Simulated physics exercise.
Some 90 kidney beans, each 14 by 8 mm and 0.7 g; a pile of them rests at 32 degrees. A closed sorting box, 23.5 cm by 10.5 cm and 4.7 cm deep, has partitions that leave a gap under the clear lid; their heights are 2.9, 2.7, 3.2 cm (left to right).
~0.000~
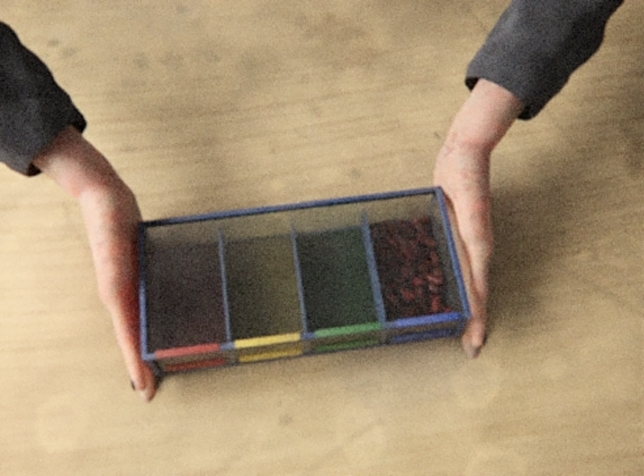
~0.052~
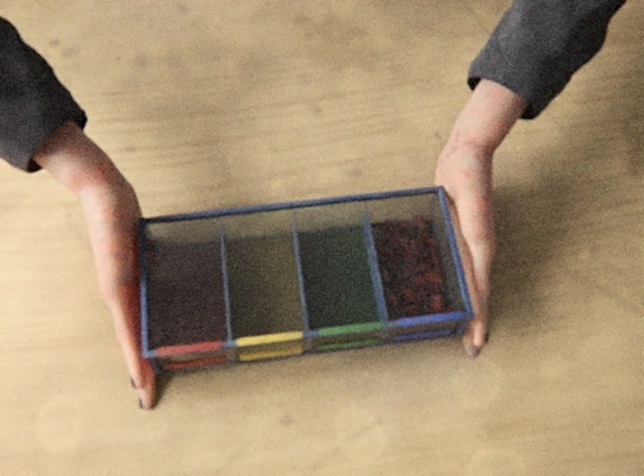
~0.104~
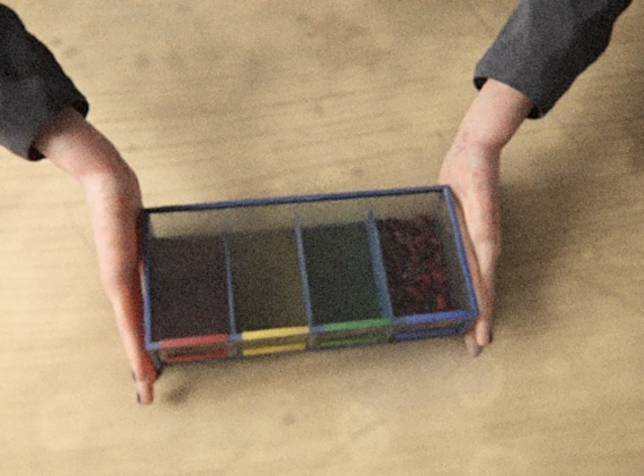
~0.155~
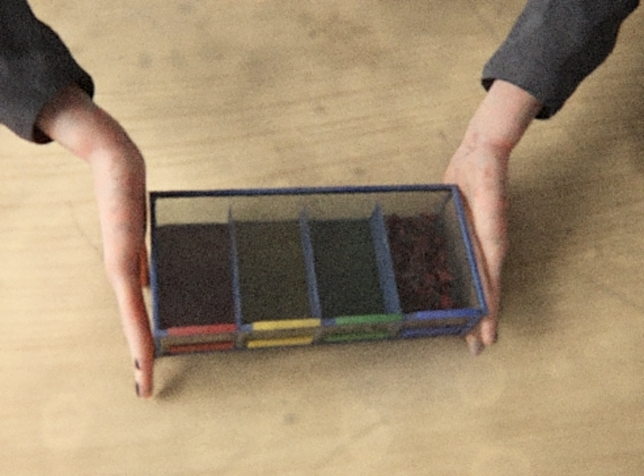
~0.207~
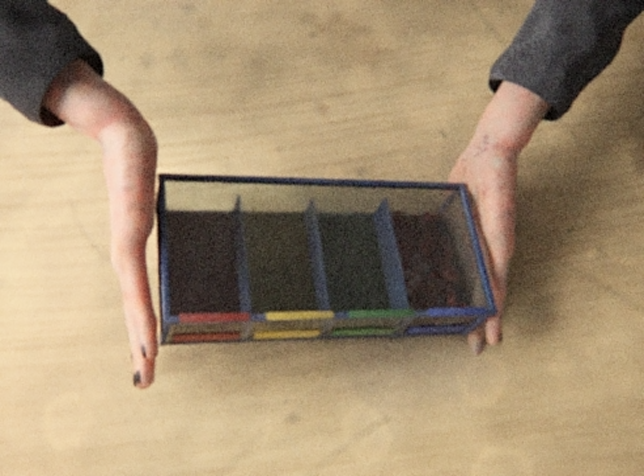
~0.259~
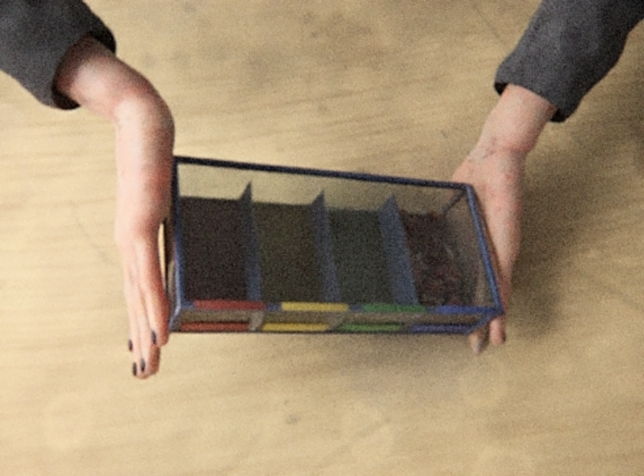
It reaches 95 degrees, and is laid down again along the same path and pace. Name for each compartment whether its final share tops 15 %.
Red under, blue over, green under, yellow under.
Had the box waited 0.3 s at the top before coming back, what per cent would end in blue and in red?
In that case blue 100; red 0.
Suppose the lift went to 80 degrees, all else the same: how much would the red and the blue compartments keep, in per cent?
Then: Red 0; blue 100.
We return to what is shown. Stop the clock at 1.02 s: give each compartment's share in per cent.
Red 0; blue 100; green 0; yellow 0.
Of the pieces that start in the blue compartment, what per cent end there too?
About 100 per cent.
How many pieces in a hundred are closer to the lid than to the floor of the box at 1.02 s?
Some 40 per cent.
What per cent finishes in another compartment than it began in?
Roughly 0 per cent.
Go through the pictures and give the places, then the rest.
Box tilt 0 degrees, front corners at (148, 355) and (465, 314); blue 100 %, in the first picture.
Box tilt 1 degrees, front corners at (149, 352) and (468, 313), in the second picture.
Box tilt 5 degrees, front corners at (152, 344) and (474, 312), lowest corner right back, in the third picture.
Box tilt 11 degrees, front corners at (159, 332) and (482, 311), lowest corner right back, in the fourth picture.
Box tilt 16 degrees, front corners at (170, 318) and (490, 310), lowest corner right back, in the fifth picture.
Box tilt 22 degrees, front corners at (185, 304) and (497, 310), lowest corner right back; blue 100 %. Its pace works out near 110 degrees a second, in the sixth picture.
After 1.02 s, tilt 94 degrees; blue 100 %.
After 1.53 s, tilt 40 degrees; blue 100 %.
After 2.10 s, tilt 0 degrees; blue 100 %.
In the end, at 2.7 s, red 0 %, blue 100 %, green 0 %, yellow 0 %.
